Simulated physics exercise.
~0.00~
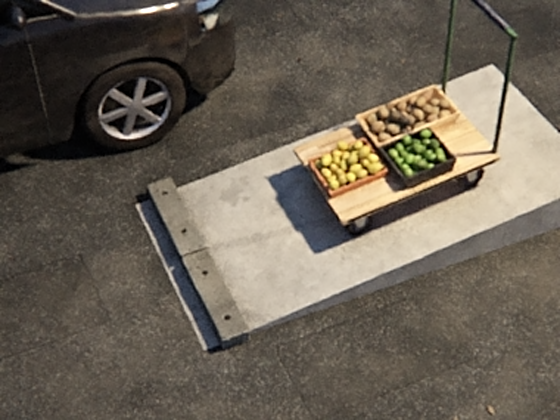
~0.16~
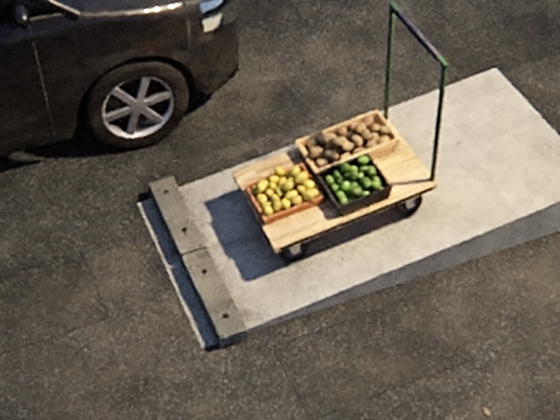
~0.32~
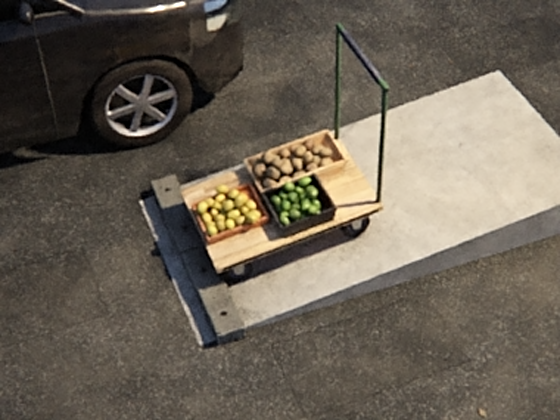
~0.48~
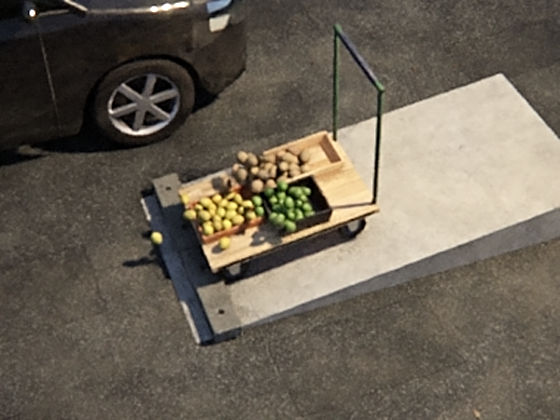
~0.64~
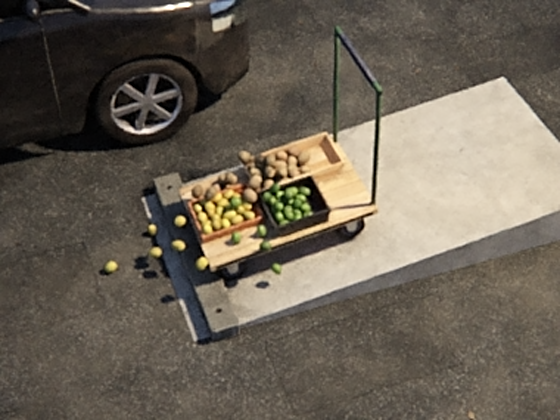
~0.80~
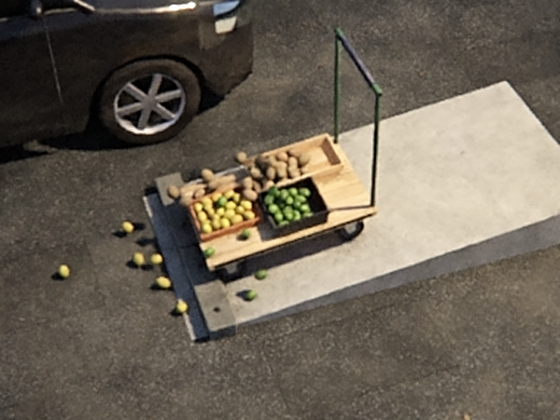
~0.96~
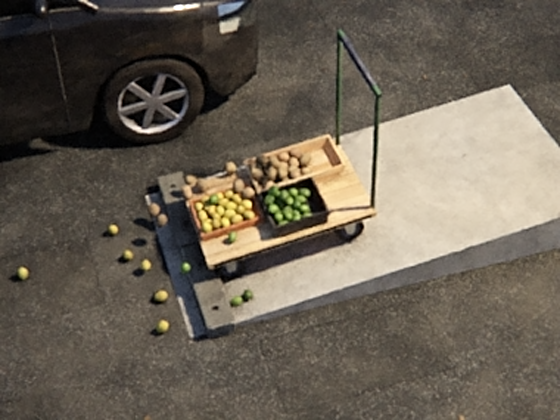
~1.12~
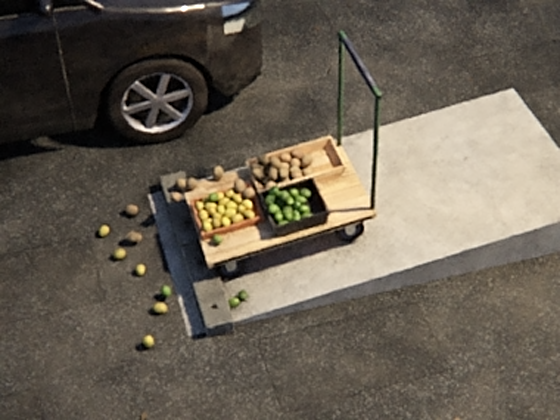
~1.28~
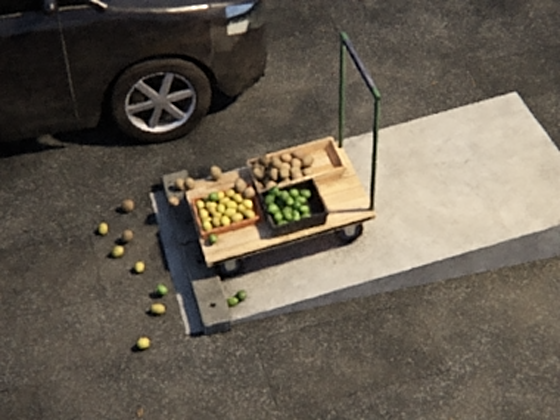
On dark asphalt beside a parked car, a flat wooden trolley with a green handle stands on a pale concrete ramp, carrying lemons in an orange tray, limes in a black one and potatoes in a wooden one. It rolls left down the slab toward a low kerb and stops abruptly there. The produce surges forward, and potatoes spill out of their tray while lemons fly off over the kerb. A few limes drop out too. Lemons and some potatoes scatter across the asphalt, then settle, leaving the trolley upright with its trays still mostly full.
